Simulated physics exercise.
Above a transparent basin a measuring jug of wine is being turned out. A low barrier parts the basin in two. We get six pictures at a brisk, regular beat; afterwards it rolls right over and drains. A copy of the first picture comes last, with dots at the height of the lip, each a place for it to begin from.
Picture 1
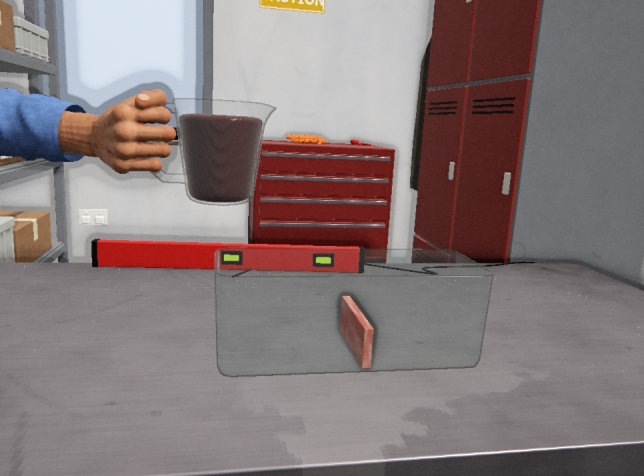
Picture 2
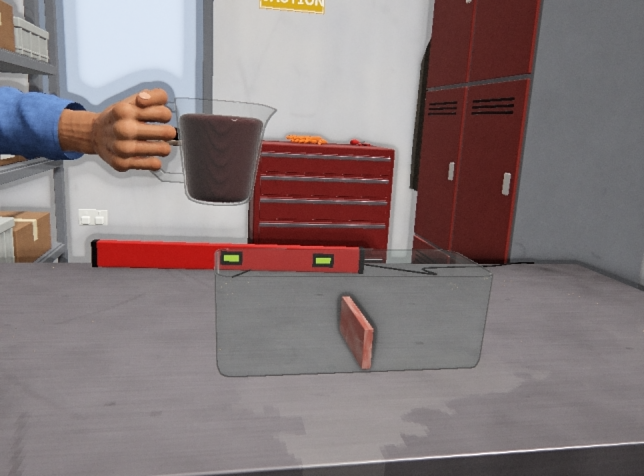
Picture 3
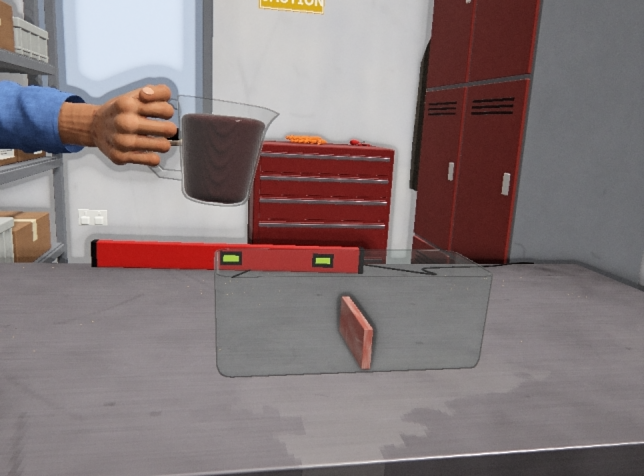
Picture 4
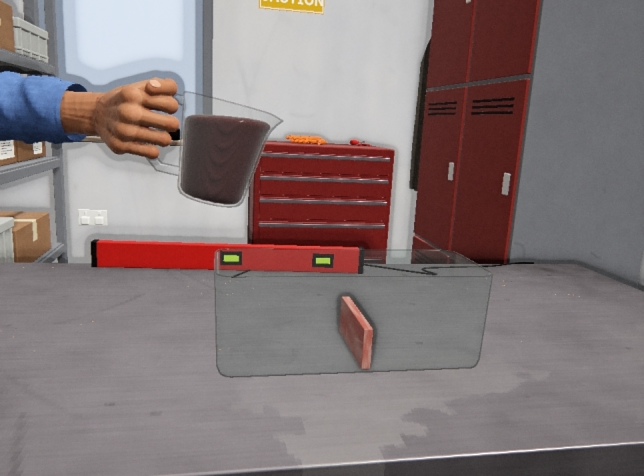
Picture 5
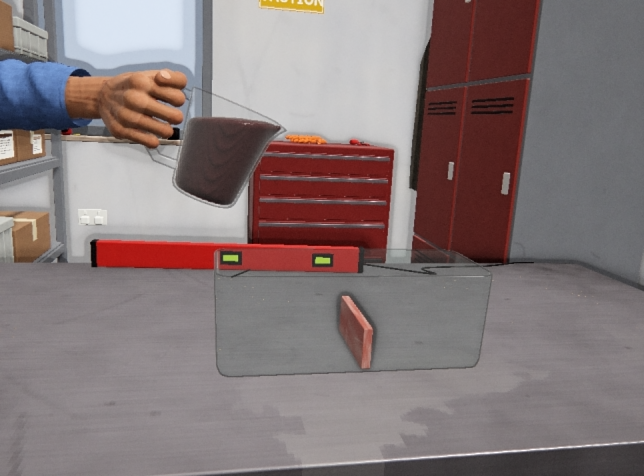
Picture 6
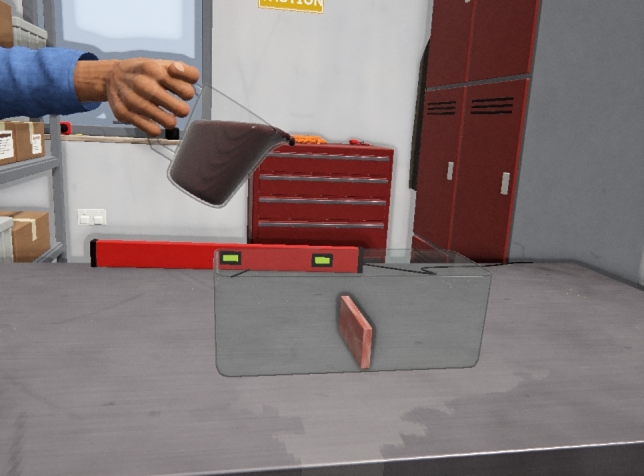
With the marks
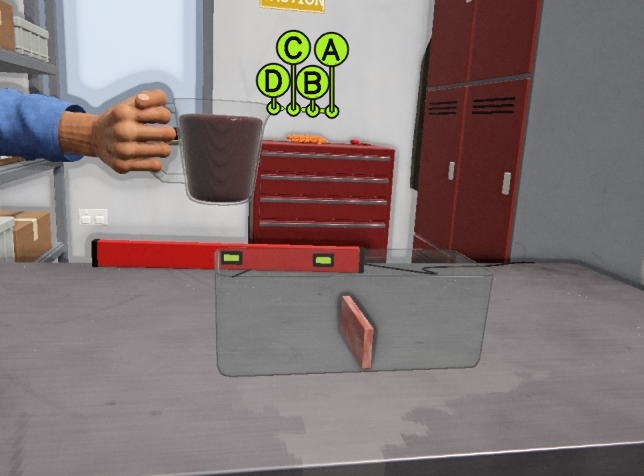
A hand in a blue sleeve holds a clear measuring jug of dark wine at the upper left of a garage-like workshop, seen from the front across a grey worktop. Below stands a transparent basin with a small reddish barrier inside, before a red spirit level, a red drawer chest and tall red lockers. The jug starts upright, then the hand tilts it steadily rightward until wine reaches just over its lip.
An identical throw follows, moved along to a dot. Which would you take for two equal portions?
Best: B.
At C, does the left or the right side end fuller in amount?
The left one.
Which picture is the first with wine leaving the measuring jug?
Picture 6.
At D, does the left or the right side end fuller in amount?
The left one.
On the marked copy, A at (331, 111); B at (312, 110); C at (293, 109); D at (273, 108).
With A, about 19 % ends left of the wall and 81 % right of it.
With B, about 48 % ends left of the wall and 51 % right of it.
With C, about 86 % ends left of the wall and 13 % right of it.
With D, about 94 % ends left of the wall and 3 % right of it; 3 % is lost outside.
